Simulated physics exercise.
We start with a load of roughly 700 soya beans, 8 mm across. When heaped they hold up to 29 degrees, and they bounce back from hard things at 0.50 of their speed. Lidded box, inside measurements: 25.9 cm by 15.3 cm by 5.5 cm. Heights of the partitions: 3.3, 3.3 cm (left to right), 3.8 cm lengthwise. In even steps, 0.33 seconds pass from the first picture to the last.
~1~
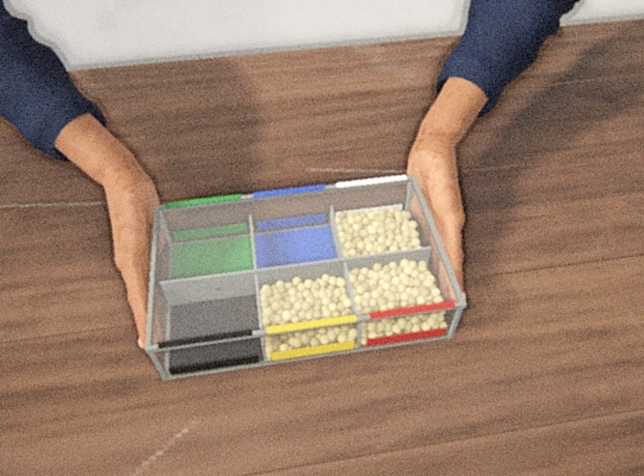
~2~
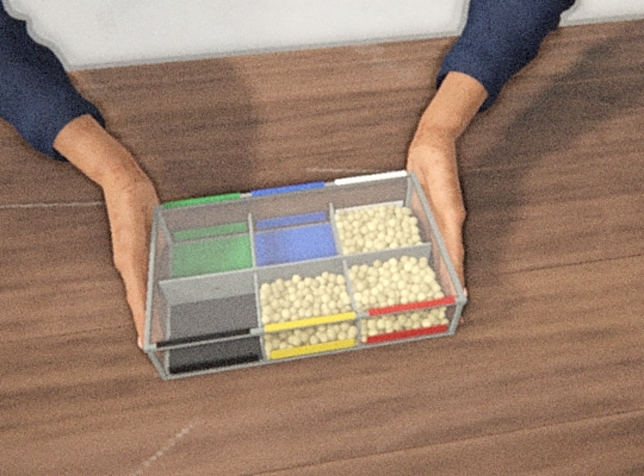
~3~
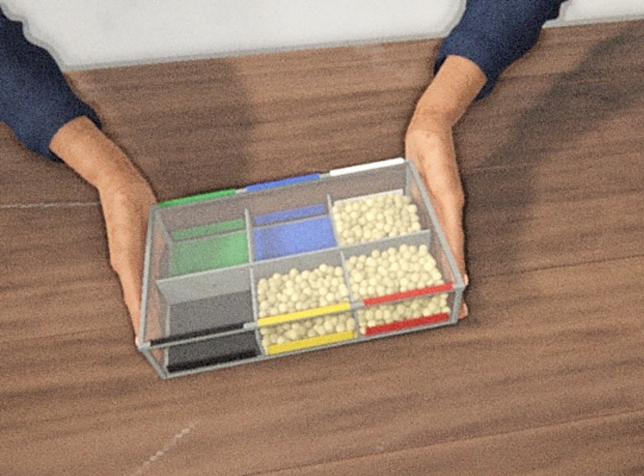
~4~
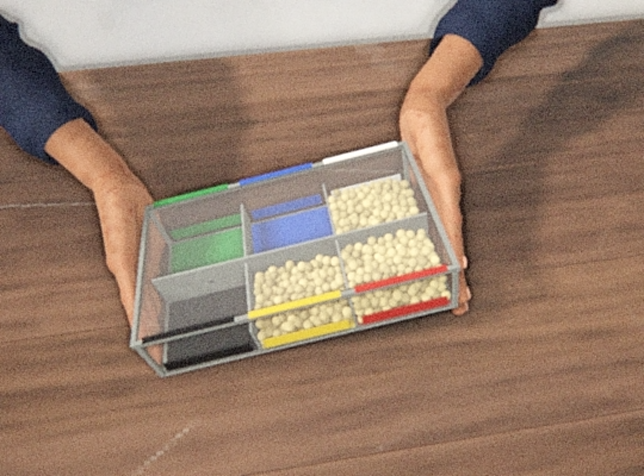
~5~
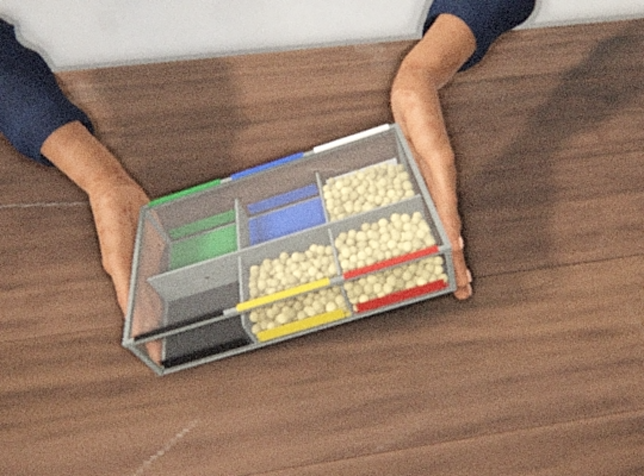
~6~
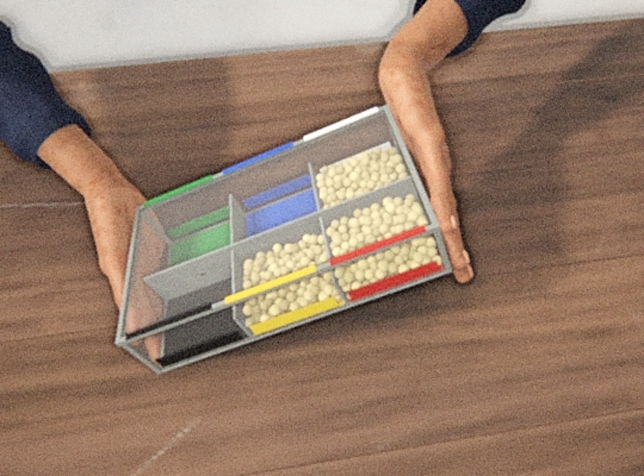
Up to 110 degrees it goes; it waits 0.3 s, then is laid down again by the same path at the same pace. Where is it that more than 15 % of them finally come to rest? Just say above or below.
Red below, blue below, green above, yellow below, white below, black above.
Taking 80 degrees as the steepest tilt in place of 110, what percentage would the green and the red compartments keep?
Green: 30 per cent; red: 15 per cent.
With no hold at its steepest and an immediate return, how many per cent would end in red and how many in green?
Then, in per cent: Red 0, green 55.
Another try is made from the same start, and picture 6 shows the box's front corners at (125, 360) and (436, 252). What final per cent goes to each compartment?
Per cent at the finish: Red 5, blue 0, green 20, yellow 20, white 0, black 60.
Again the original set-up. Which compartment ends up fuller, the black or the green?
Green.
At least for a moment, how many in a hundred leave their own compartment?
Estimate: Near 100 %.
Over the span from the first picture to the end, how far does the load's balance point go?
I'd put the distance at roughly 16.0 cm.
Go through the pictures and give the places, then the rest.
In the first picture, box tilt 0 degrees, front corners at (151, 347) and (460, 303); red 35 %, yellow 30 %, white 35 %.
In the second picture, box tilt 1 degrees, front corners at (150, 346) and (460, 299).
In the third picture, box tilt 5 degrees, front corners at (144, 345) and (458, 285), lowest corner left back.
In the fourth picture, box tilt 10 degrees, front corners at (137, 343) and (454, 266), lowest corner left back.
In the fifth picture, box tilt 15 degrees, front corners at (129, 341) and (445, 247), lowest corner left back.
In the sixth picture, box tilt 20 degrees, front corners at (122, 340) and (433, 226), lowest corner left back; red 35 %, yellow 30 %, white 35 %.
Then, 1.39 s after the last picture, tilt 110 degrees; blue 5 %, green 50 %, yellow 10 %, black 35 %.
Then, 2.32 s after the last picture, tilt 54 degrees; green 60 %, black 40 %.
Then, 3.23 s after the last picture, tilt 0 degrees; green 60 %, black 40 %.
In the end, red 0 %, blue 0 %, green 60 %, yellow 0 %, white 0 %, black 40 %.
